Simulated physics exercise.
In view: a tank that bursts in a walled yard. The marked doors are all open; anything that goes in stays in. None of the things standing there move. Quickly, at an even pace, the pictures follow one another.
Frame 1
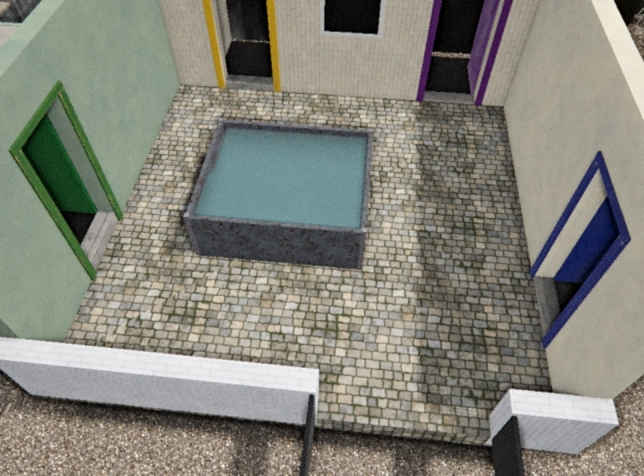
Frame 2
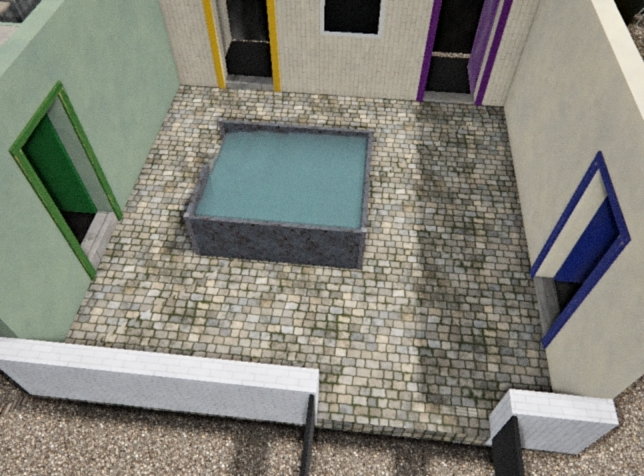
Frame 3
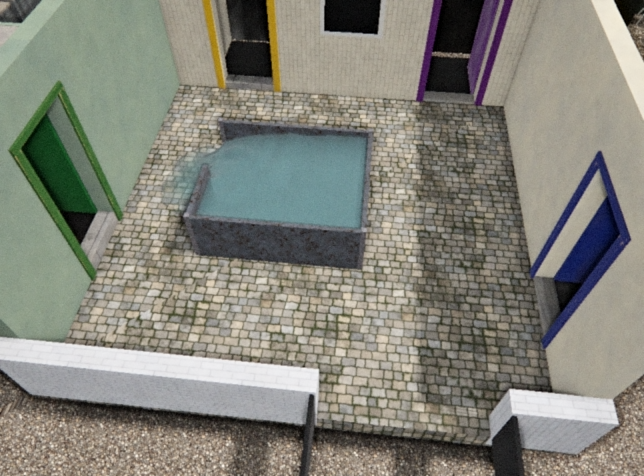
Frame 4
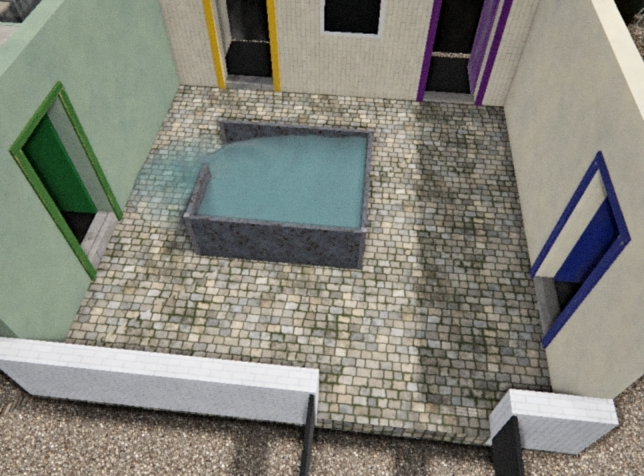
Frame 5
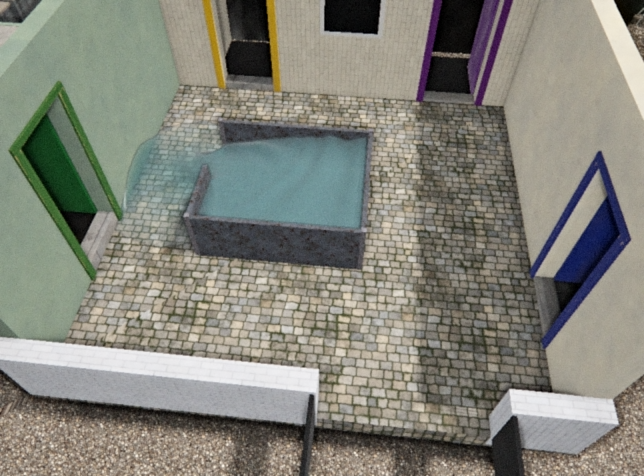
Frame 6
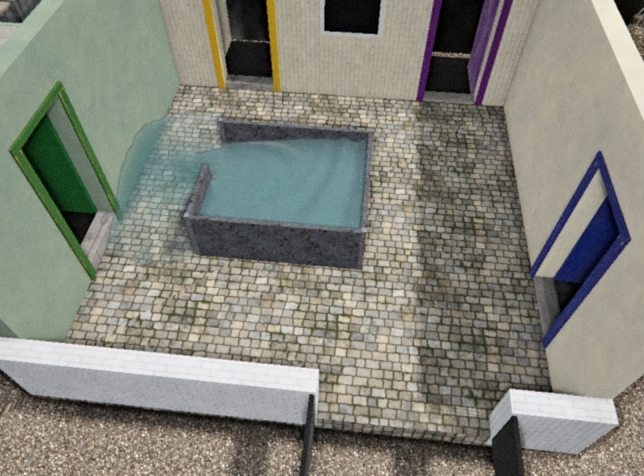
Water sat still in a stone tank in a walled yard, then burst out through a gap on its left side and spread across the paving to the green wall, near the green-framed doorway.
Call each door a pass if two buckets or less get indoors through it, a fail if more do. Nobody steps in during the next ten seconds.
Yellow door: Fail, purple door: Fail, blue door: Fail, green door: Pass.
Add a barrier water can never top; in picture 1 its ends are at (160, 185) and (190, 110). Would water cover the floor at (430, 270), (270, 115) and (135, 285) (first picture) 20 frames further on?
Results in order: Bone-dry / swamped / swamped.
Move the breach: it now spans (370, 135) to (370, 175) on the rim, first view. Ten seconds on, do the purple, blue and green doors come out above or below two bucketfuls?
Taking them in turn, the purple door overshoots, the blue door overshoots, and the green door undershoots.
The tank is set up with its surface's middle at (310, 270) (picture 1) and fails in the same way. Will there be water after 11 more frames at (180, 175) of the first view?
Answer: Under water.
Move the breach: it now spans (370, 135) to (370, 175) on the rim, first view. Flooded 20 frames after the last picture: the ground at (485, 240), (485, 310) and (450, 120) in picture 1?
So: Wetted, then wetted, then wetted.
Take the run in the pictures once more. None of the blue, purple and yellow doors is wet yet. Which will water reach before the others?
The yellow-painted one, I reckon.
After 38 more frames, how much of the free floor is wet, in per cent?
My guess is around 95 in a hundred.
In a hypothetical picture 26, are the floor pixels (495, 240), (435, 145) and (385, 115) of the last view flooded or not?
First spared, then swamped, then swamped.
A moment on, water covers 15 % of the floor; the yellow door not reached, the purple door not reached, the blue door not reached, the green door wet at the sill, nothing in.
Next, water covers 30 % of the floor; the yellow door under two buckets in, the purple door not reached, the blue door not reached, the green door wet at the sill, nothing in.
Then, water covers 65 % of the floor; the yellow door over two buckets in, the purple door wet at the sill, nothing in, the blue door not reached, the green door wet at the sill, nothing in.
Later, water covers 95 % of the floor; the yellow door over two buckets in, the purple door wet at the sill, nothing in, the blue door under two buckets in, the green door wet at the sill, nothing in.
In the end, water covers 100 % of the floor; the yellow door over two buckets in, the purple door over two buckets in, the blue door over two buckets in, the green door wet at the sill, nothing in.
